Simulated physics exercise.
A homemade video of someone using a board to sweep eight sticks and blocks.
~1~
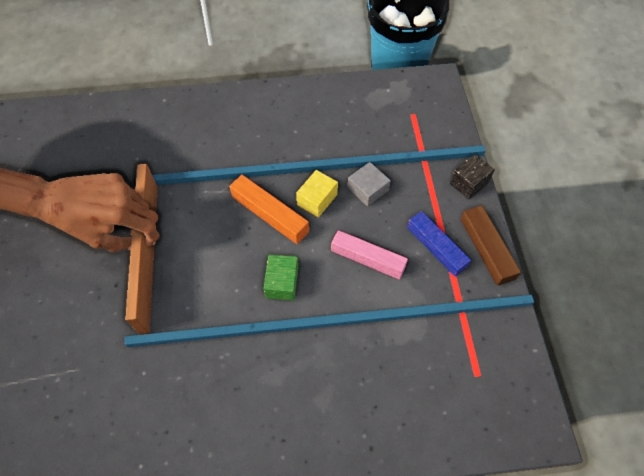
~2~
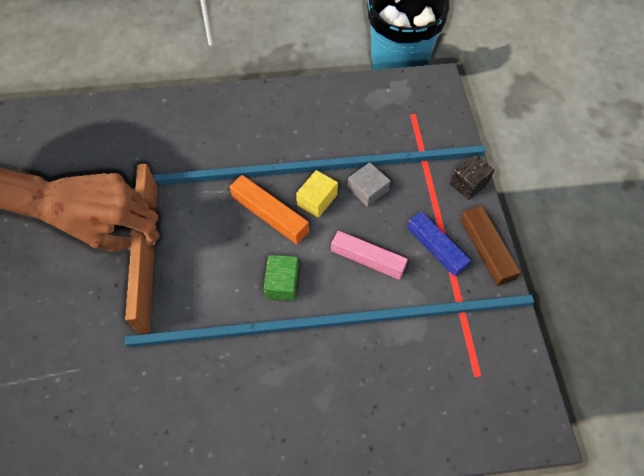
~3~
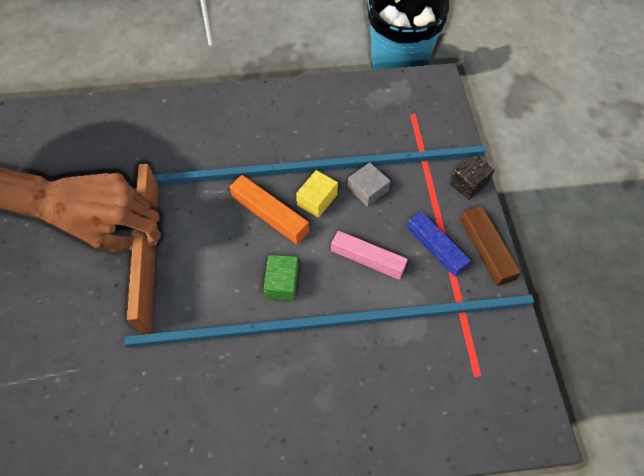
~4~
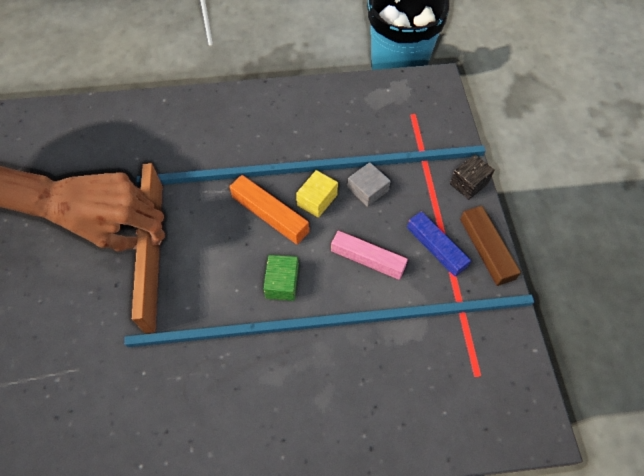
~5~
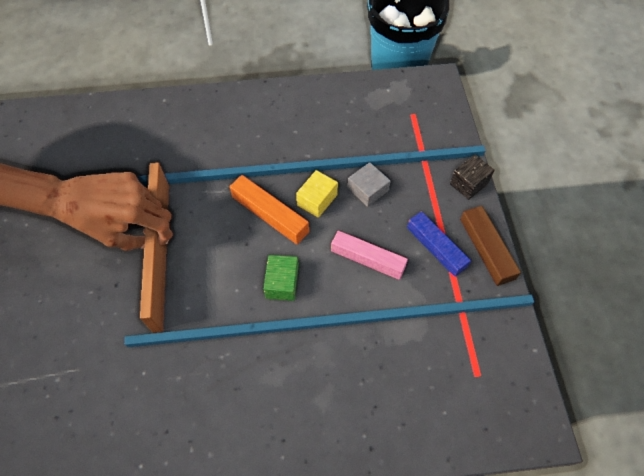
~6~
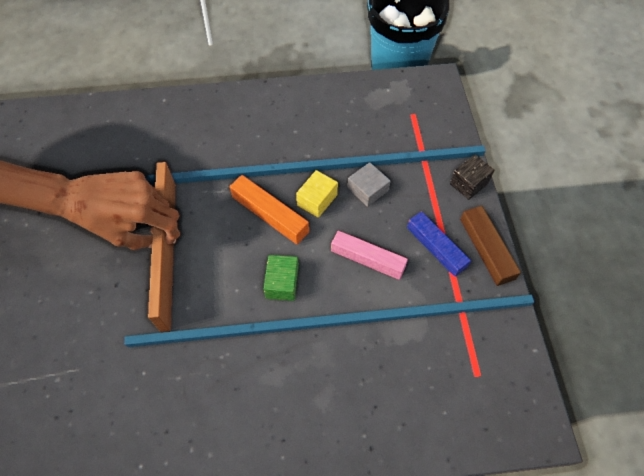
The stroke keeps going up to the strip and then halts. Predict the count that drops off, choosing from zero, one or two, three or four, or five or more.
Only one or two.
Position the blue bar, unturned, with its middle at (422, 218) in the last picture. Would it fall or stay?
I reckon from there it stays aboard.
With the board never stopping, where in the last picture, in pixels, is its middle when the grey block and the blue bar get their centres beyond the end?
The middle is at (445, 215) when it's the grey block, and at (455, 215) when it's the blue bar.
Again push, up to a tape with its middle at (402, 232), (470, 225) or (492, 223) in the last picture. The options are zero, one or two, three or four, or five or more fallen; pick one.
Run 1 - no fall at all; run 2 - 3 or 4; run 3 - more than four.
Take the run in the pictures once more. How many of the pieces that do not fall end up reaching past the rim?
I make it 1.
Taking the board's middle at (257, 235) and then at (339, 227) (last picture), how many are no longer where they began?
At the first place 1, at the second 5.
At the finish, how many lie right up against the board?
At rest, 2 are in contact.
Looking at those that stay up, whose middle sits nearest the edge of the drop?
The one in question is the grey block.
Soon after, none off yet; black block at rest near (472, 177); brown stick at rest near (489, 245); blue bar at rest near (438, 244).
In the end, the number that fall off is one or two; gone, brown stick and black block.
